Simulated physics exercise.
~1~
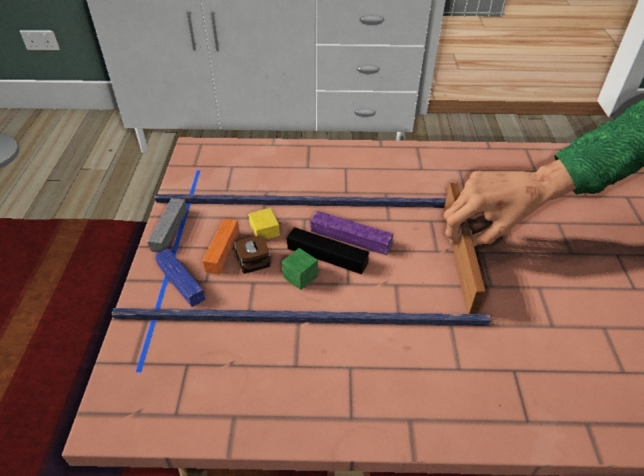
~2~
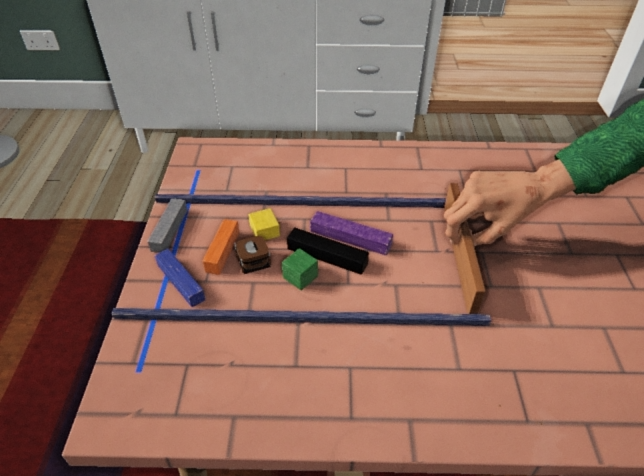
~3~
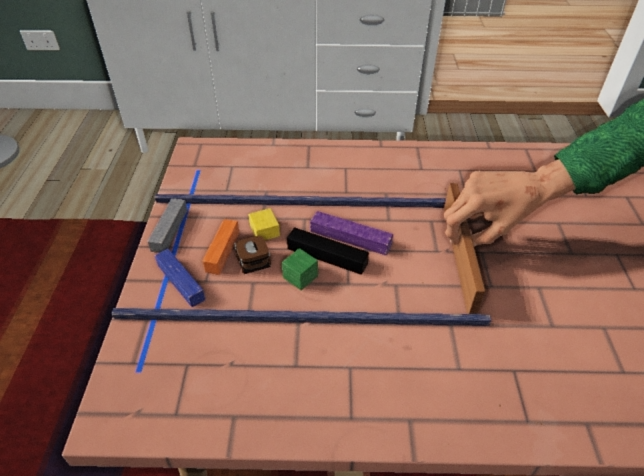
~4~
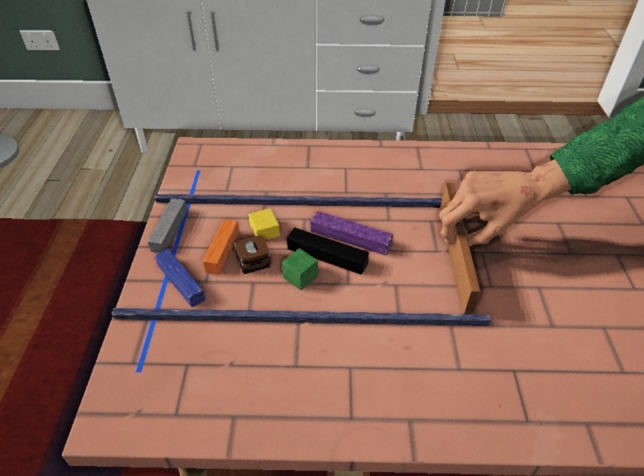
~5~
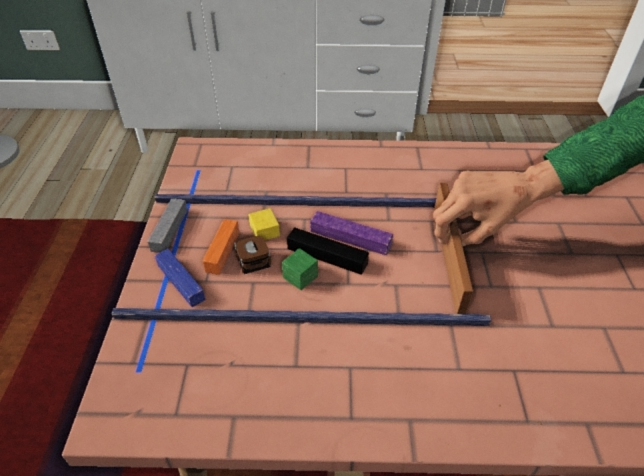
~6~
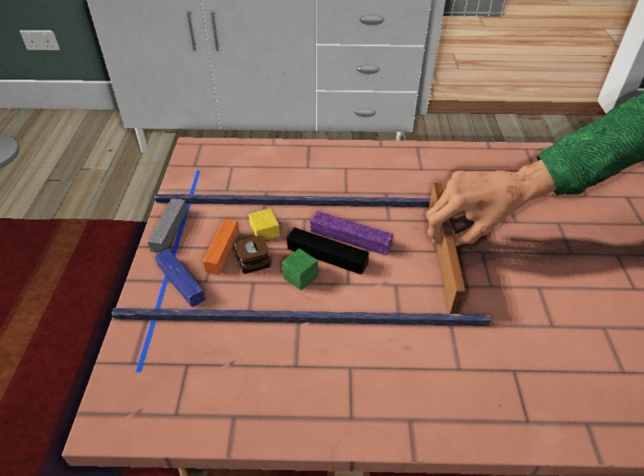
A hand slides a wooden board slightly left toward colourful blocks lying between two dark rails.
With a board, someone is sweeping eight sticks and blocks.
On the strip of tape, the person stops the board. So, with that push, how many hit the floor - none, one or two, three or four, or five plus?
Falls come to a total of three or four.
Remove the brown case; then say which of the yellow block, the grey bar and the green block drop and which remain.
The yellow block stays on, the grey bar drops off, the green block does not fall.
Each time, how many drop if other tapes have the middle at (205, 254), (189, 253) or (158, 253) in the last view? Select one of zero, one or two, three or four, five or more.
Taking the three tapes one at a time, the answers are 1 or 2, then three or four, then five or more.
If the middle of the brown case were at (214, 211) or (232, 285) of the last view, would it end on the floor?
Trial 1: Off; trial 2: Off.
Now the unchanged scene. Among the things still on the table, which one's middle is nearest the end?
The brown case is it.
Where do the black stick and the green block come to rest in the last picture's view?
Final positions - black stick around (143, 244), green block around (148, 281).
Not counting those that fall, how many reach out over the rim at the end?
I'd say 3 of them.
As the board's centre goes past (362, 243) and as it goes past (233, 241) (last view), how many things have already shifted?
First 2, after that 8.
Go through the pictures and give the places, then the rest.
The first picture shows grey bar (168, 225); blue bar (180, 277); orange bar (222, 246); board (462, 245); tape (174, 253).
The second picture shows blue bar (180, 277); black stick (327, 251).
The third picture shows orange bar (222, 246); brown case (253, 255).
The fourth picture shows grey bar (168, 225); purple bar (351, 233).
The fifth picture shows blue bar (180, 277); yellow block (264, 225).
The sixth picture shows grey bar (168, 225); blue bar (180, 277); orange bar (222, 246); board (445, 244); tape (174, 253).
A little later, none off yet; grey bar at rest near (168, 225); blue bar at rest near (180, 277); orange bar at rest near (222, 246).
When it is over, the number that fall off is three or four; down, yellow block, orange bar, blue bar and grey bar.
